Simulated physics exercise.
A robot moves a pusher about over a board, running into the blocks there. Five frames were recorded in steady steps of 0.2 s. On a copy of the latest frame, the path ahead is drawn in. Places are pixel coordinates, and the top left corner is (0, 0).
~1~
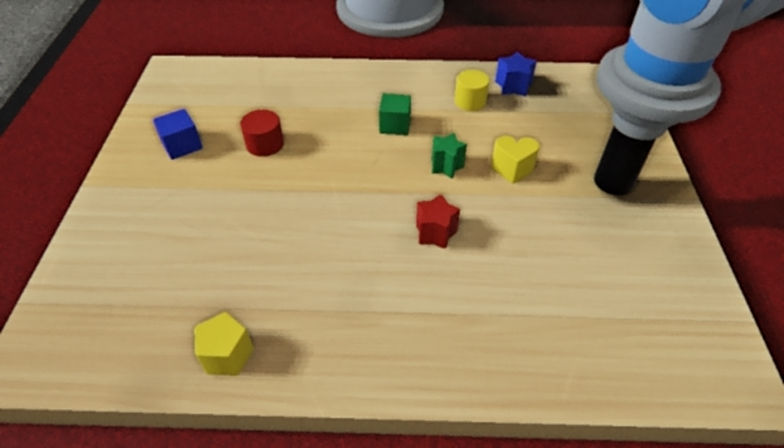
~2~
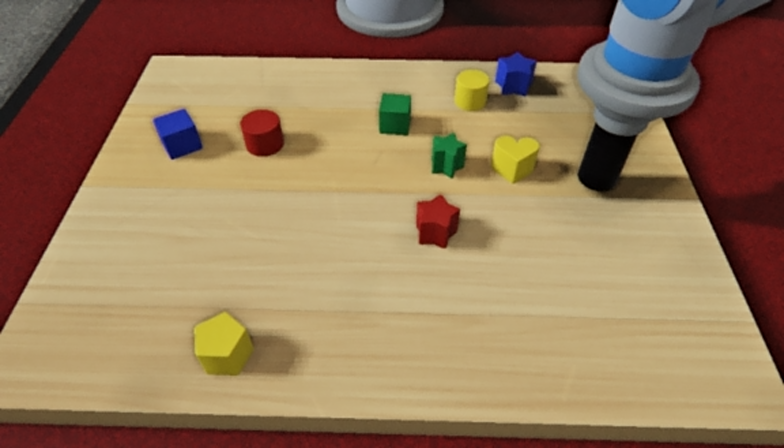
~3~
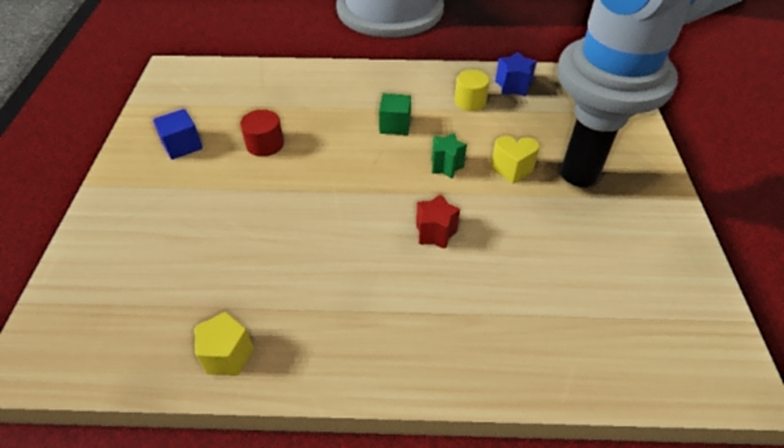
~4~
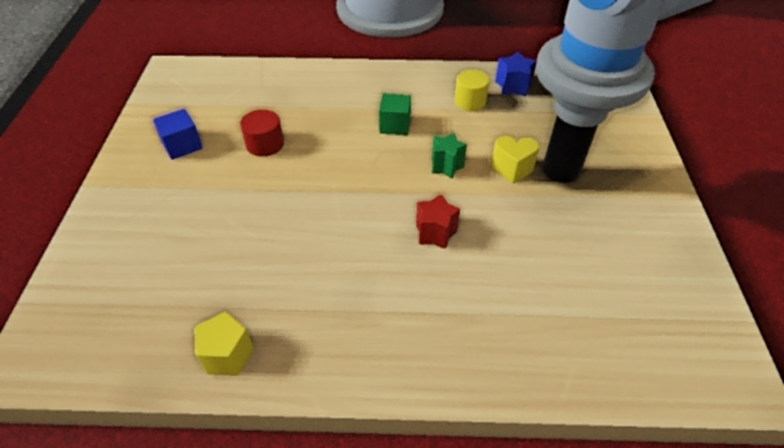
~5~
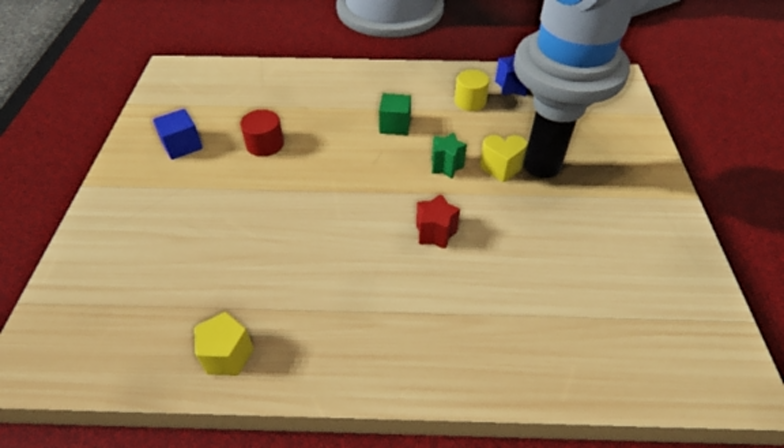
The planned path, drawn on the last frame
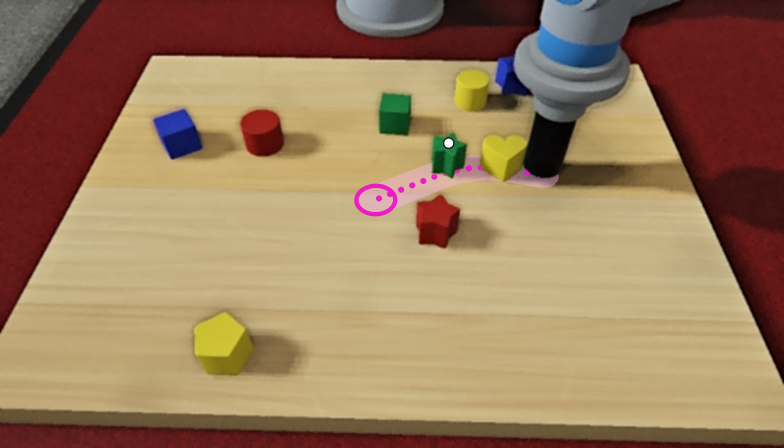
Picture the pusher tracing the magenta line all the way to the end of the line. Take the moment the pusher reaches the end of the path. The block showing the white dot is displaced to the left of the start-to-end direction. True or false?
That is false.
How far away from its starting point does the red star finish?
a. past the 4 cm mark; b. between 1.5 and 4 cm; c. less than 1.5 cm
My answer is option c.
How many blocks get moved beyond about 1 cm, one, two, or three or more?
The result: Two blocks.
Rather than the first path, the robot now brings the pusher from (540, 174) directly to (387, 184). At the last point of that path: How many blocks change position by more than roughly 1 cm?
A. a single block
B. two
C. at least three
Letter B.
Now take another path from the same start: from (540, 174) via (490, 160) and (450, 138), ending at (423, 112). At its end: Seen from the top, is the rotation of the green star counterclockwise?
No.
Path on the board, from (540, 174) via (481, 167) and (428, 179), ending at (376, 200); the dot is on the green star.
What follows on the original path. One third of the way, pusher (482, 159); green star (415, 146), turned 20° clockwise; yellow heart-shaped block (449, 140), turned 35° anticlockwise.
Two thirds of the way, pusher (428, 171); green star (361, 147), turned 25° clockwise; yellow heart-shaped block (397, 145), turned 15° anticlockwise.
At the end, pusher (376, 191); red star in place; green star (351, 146), turned 15° clockwise; yellow heart-shaped block (384, 144).
